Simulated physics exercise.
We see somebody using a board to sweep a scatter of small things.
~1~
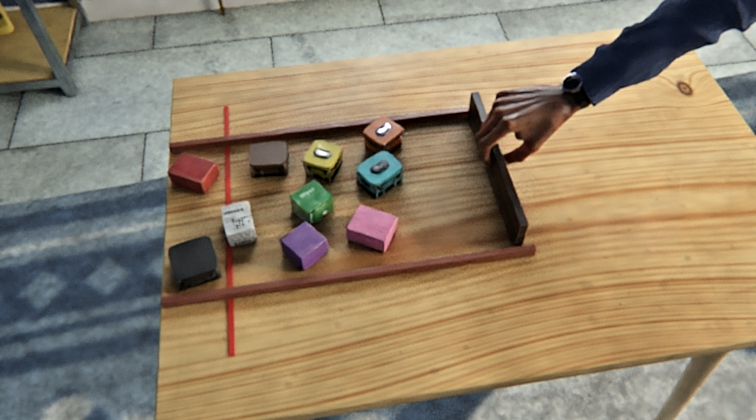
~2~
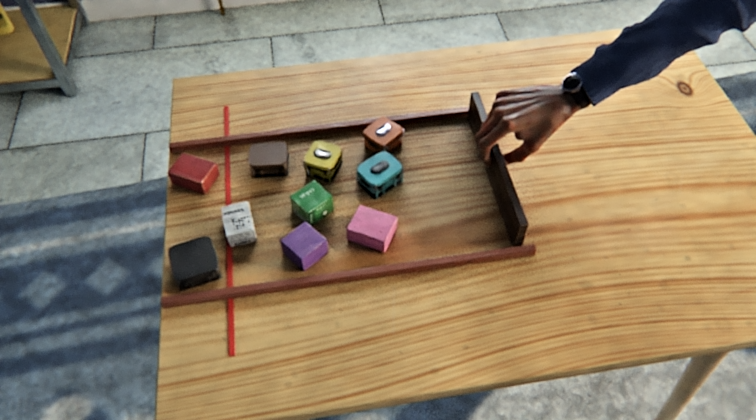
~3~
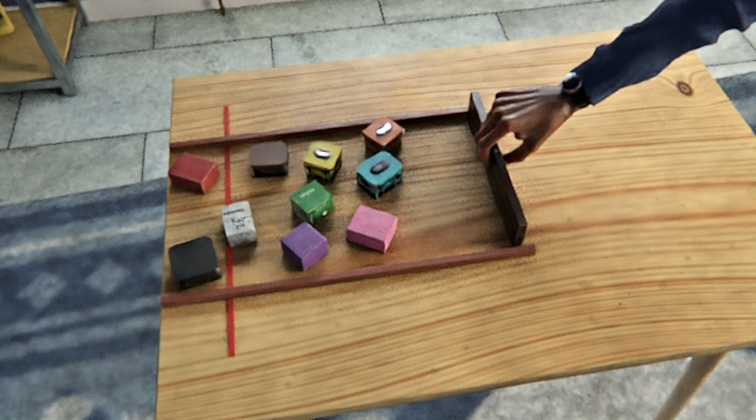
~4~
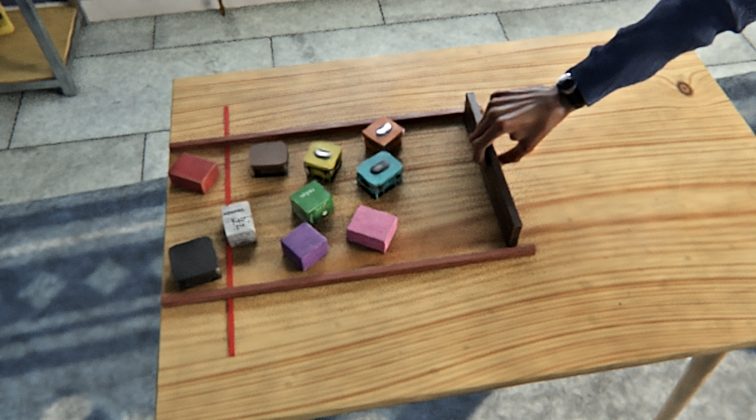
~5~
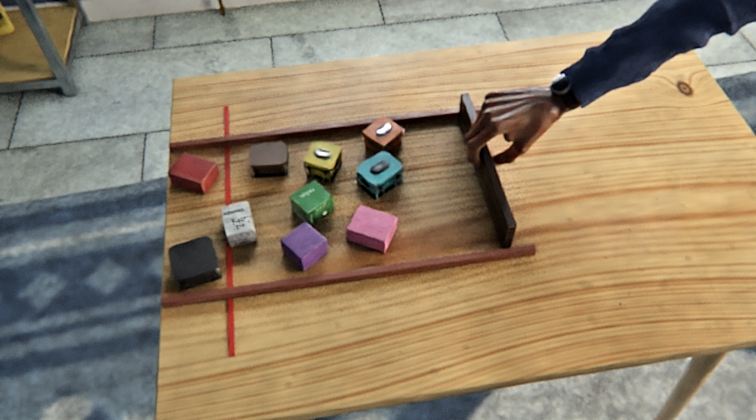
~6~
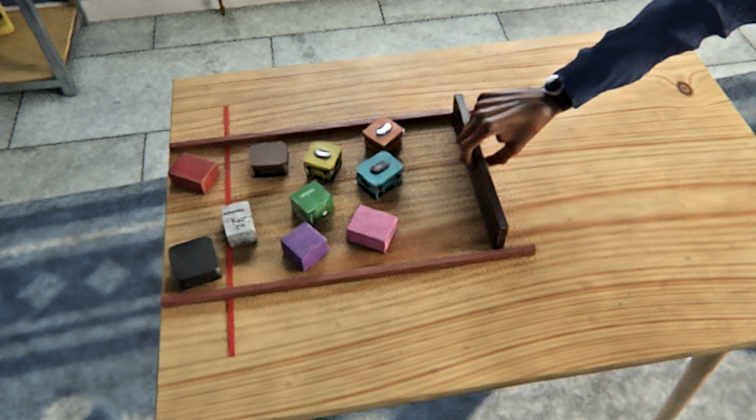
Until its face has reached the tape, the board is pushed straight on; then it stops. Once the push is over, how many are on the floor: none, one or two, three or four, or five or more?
On the floor: Three or four.
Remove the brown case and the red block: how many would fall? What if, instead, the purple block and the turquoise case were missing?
In order, the numbers are 2 and 1.
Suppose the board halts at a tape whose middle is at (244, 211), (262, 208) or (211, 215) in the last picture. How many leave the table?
Respectively, 2, 0 and 5.
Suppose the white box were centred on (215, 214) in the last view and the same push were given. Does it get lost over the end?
From that start the object does not stay.
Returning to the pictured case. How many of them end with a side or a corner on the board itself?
3 are in contact with it.
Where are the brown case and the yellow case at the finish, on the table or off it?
The brown case? It hangs on. The yellow case? It hangs on.
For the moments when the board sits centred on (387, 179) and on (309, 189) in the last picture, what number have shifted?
The count reaches 3 first and 8 second.
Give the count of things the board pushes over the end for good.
The number that fall is 3.
Soon after, none off yet; red block at rest near (194, 173); black case at rest near (195, 263); white box at rest near (239, 224).
In the end, the number that fall off is three or four; gone, white box, black case and red block.
